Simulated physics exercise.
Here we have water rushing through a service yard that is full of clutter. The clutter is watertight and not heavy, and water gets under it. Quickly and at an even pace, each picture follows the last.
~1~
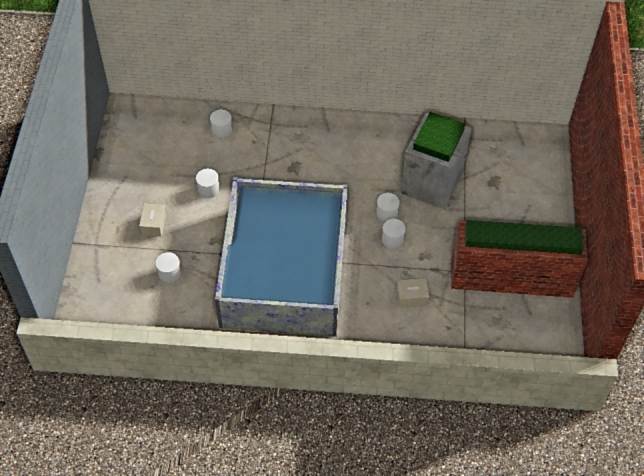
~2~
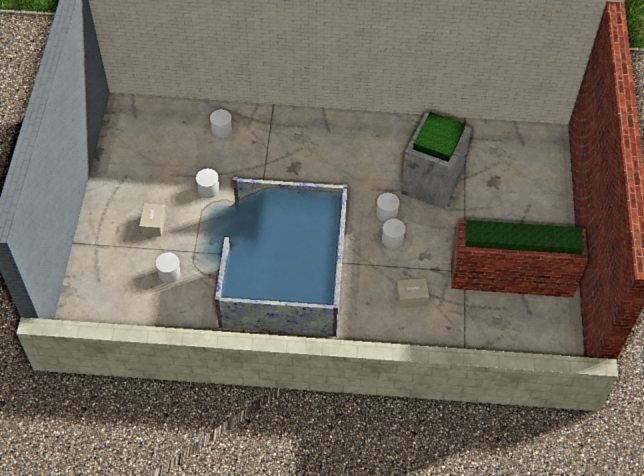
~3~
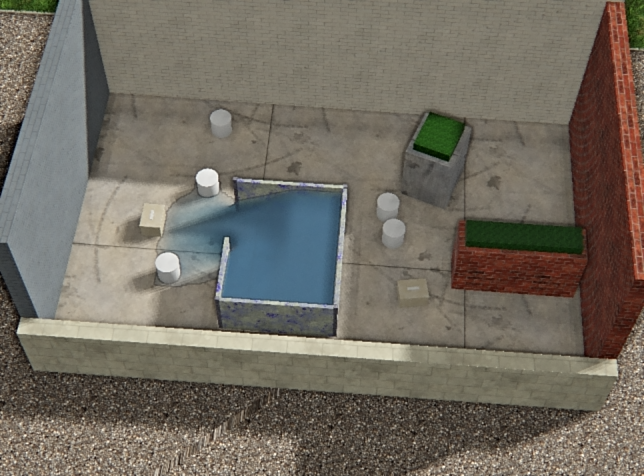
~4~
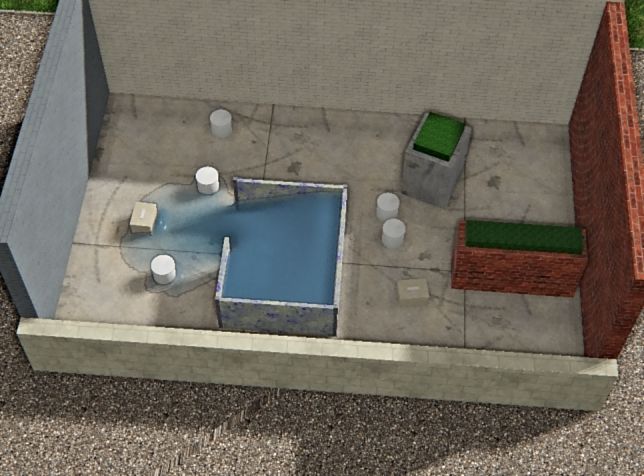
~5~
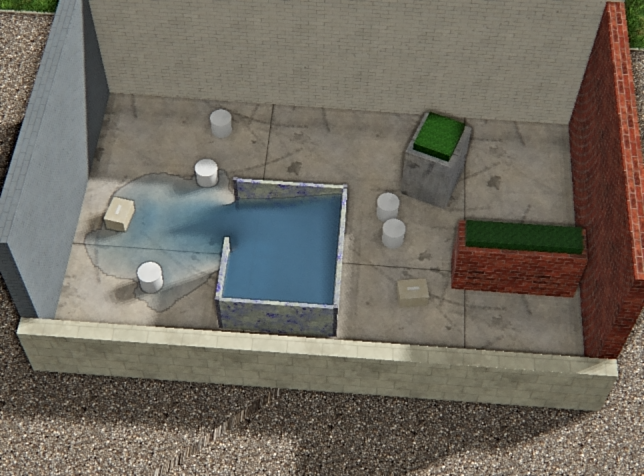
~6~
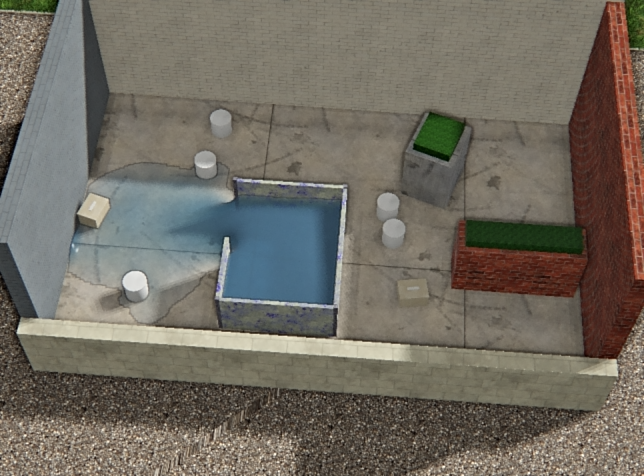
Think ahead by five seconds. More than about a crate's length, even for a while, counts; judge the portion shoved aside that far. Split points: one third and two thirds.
Mid band.
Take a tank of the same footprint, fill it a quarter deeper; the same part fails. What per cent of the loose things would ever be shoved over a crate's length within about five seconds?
Near 80 % of the lot.
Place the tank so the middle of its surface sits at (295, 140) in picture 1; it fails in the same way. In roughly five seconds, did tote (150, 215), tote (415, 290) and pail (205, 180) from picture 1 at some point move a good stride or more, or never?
Item one travelled far enough, item two not displaced far, item three not displaced far.
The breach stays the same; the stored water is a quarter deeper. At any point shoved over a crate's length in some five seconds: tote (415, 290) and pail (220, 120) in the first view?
Lab note, in sequence: Stayed below that mark / reached that mark.
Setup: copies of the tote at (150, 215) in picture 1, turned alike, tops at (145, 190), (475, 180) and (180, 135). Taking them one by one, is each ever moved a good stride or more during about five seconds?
Copy one: Slides well clear; copy two: Barely shifts; copy three: Slides well clear.
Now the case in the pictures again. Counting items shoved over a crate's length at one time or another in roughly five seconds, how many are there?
The total here is 4.
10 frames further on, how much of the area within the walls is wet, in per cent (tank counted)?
I'd estimate around 35 percent.
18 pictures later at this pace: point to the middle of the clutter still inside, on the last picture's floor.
(331, 217).
A moment on, 3 of 8 are well off their spots; 1 afloat.
Next, 3 of 8 are well off their spots; 2 afloat.
Later, 3 of 8 are well off their spots; 3 afloat.
In the end, 4 of 8 are well off their spots, and 4 have been at some point; 4 afloat.
